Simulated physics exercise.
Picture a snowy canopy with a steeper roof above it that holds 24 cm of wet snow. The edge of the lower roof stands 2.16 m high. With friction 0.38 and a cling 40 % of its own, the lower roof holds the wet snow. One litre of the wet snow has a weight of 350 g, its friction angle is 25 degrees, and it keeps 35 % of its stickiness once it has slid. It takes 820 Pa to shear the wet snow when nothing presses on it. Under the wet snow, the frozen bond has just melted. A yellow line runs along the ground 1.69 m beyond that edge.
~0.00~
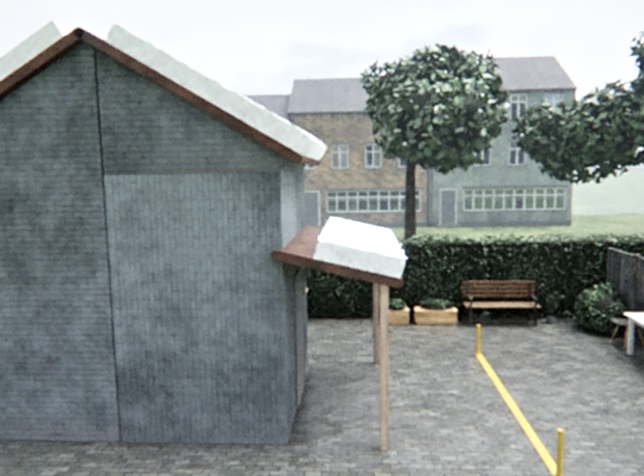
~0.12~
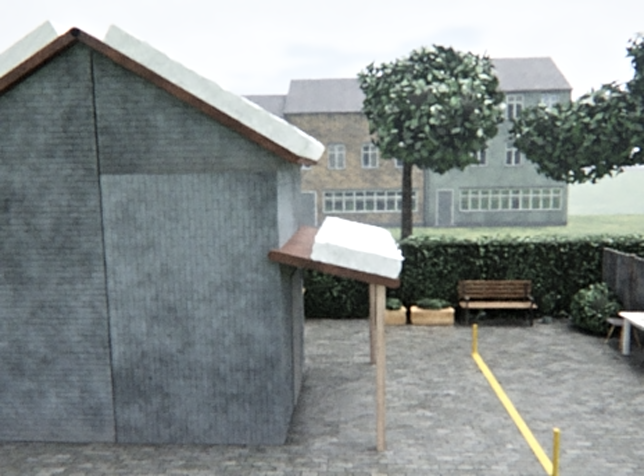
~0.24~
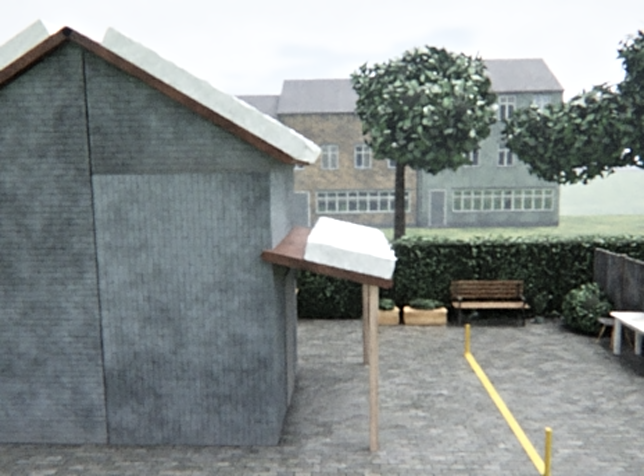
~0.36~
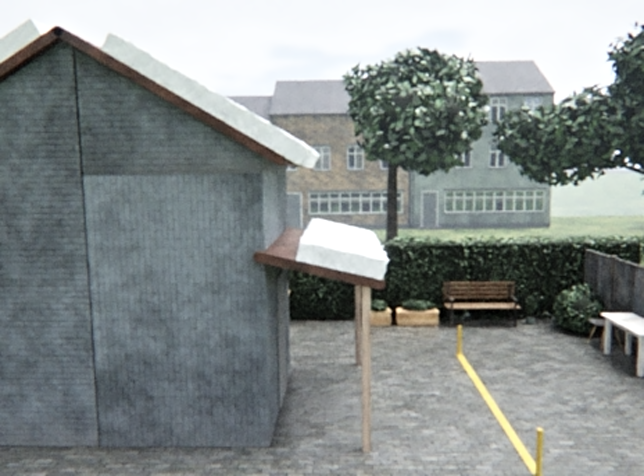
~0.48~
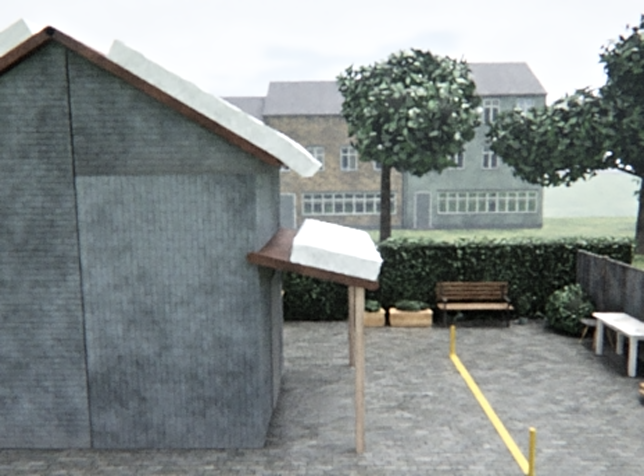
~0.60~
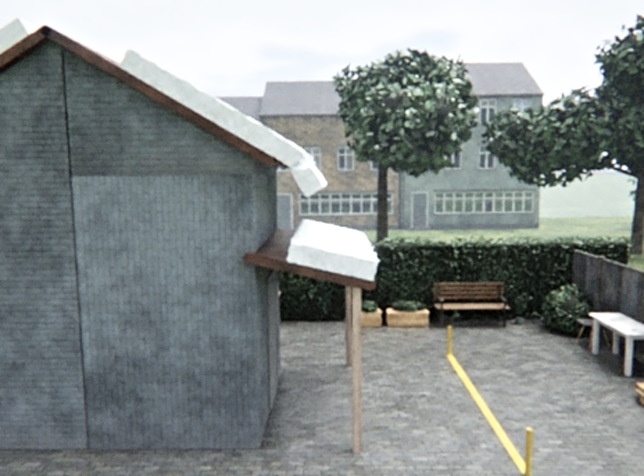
A thick slab of white snow slides slowly down the right slope of a grey building's steep roof, above a small snow-covered canopy on wooden posts, seen from across a paved yard. Behind stand a dark green hedge, a brown bench, leafy trees and long pale houses, with a yellow line on the right. The view drifts slightly rightward as the slab pokes past the eave, bending and cracking.
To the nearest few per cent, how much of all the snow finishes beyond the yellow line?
Roughly 41 %.
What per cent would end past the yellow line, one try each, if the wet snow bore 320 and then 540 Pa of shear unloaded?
First try roughly 45 per cent, second try roughly 40 per cent.
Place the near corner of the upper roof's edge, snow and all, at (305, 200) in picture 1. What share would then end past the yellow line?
25 per cent or so.
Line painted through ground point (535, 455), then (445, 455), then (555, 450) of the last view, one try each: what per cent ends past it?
In order, some 35, 55 and 35 percent would end past it.
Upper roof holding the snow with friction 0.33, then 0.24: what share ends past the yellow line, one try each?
In that order: 30 %, 40 %.
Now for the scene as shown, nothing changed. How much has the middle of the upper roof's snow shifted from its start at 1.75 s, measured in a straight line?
Roughly 5.0 m.
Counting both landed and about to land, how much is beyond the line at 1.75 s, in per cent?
Some 5 per cent.
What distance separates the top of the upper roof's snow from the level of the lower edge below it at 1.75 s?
0.5 m or thereabouts.
After 1.12 s, none is below the lower edge and 0 % is past the line.
After 1.75 s, 75 % is below the lower edge and 5 % is past the line.
After 2.37 s, 75 % is below the lower edge and 41 % is past the line.
After 3.00 s, 75 % is below the lower edge and 41 % is past the line.
After 3.10 s, at the end, 75 % is below the lower edge and 41 % is past the line.
